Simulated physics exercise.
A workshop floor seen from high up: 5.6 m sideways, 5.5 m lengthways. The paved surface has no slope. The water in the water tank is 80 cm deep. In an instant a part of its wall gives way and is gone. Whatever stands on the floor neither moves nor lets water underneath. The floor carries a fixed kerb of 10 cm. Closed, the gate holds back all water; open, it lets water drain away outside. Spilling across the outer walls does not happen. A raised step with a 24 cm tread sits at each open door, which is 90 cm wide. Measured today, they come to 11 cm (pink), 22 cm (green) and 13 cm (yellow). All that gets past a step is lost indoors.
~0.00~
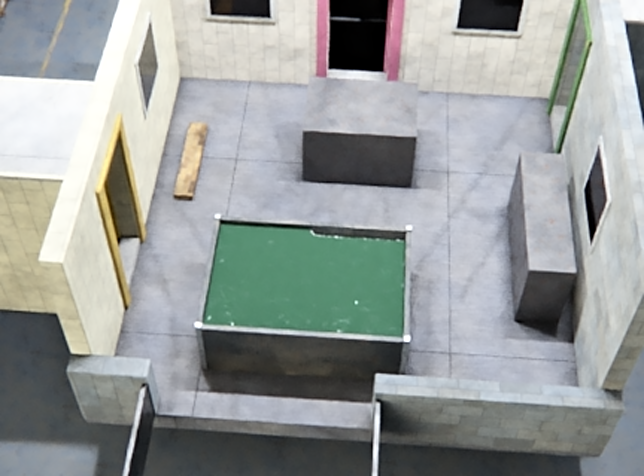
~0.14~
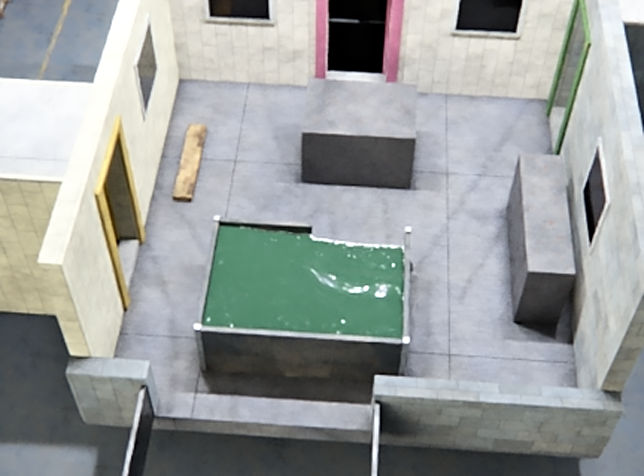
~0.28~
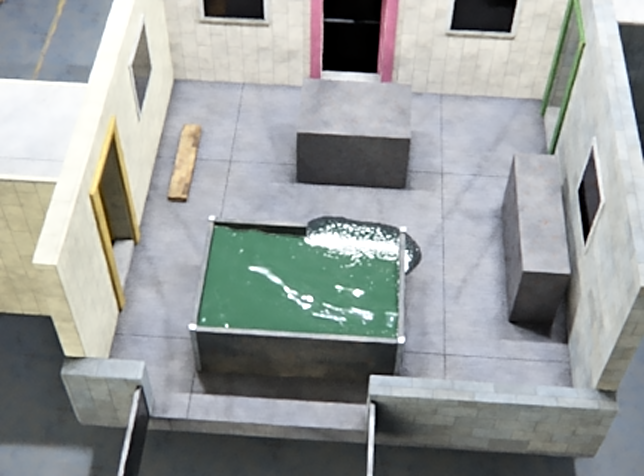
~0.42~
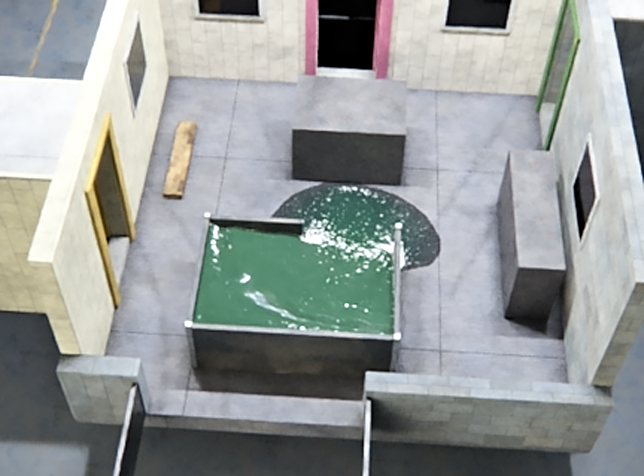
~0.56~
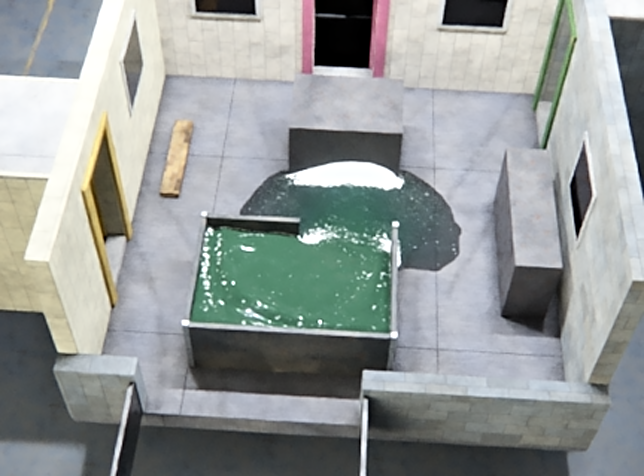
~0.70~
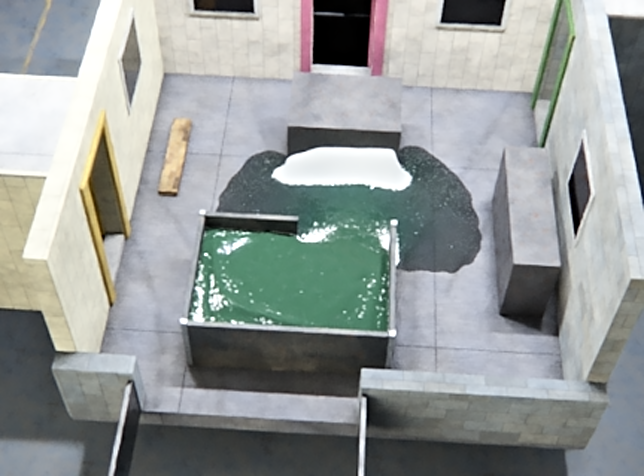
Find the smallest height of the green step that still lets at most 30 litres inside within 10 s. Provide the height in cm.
The smallest height is roughly 22 cm.
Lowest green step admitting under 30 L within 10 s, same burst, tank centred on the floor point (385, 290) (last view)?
Near 28 cm.
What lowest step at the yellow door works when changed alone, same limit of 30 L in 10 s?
Yellow would need about 10.0 cm on its own.
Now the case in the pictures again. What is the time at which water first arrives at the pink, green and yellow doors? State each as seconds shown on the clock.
Times: Pink = 3.2 s, green = 1.4 s, yellow = 2.2 s.
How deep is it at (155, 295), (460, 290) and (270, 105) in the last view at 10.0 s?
Taking the spots in order: About 12, 5 and 11 centimetres.
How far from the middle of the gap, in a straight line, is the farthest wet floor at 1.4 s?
Around 4.0 m out.
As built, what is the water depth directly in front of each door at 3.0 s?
Pink door: 1 cm; green door: 27 cm; yellow door: 16 cm.
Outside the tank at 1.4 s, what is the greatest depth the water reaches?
About 52 cm at most.
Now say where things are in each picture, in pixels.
The water tank at (308, 280) is whole and still, 80 cm deep; the green door at (567, 87) is dry, in the first picture.
The gap is on the far side, the front 0.3 m out at a hidden place; the back of the water tank holds 80 cm, in the second picture.
Water pours out on the far side and has run 0.8 m, to (324, 222); about 13 cm deep outside, 80 cm at the back, in the third picture.
The gap is on the far side, the front 1.4 m out at (331, 186); the back of the water tank holds 74 cm, in the fourth picture.
The front is at (406, 176), 1.7 m from the gap on the far side; 3.6 m2 of floor is wet, 68 cm left at the back, in the fifth picture.
Water pours out on the far side and has run 2.2 m, to (417, 151); about 6 cm deep outside, 69 cm at the back; 1.6 m in a straight line remain to the green door at (550, 81), in the sixth picture.
After 1.4 s water covers 35 % of the floor, deepest (52 cm) near (348, 185); 3 cm at the green door, 0 litres in over its 22 cm step.
After 3.0 s water covers 70 % of the floor, deepest (36 cm) near (521, 95); 27 cm at the green door, 17 litres in over its 22 cm step.
After 10.0 s water covers 95 % of the floor, deepest (15 cm) near (182, 237); 11 cm at the green door, 29 litres in over its 22 cm step.
At the green door as built, the water arrived by 1.4 s and peaked near 28 cm at 2.6 s.
Run again over the same 10 s with other heights there, 50 litres in over 19.5 cm, 11 litres over 26 cm. The limit of 30 litres is kept from about 22 cm up.
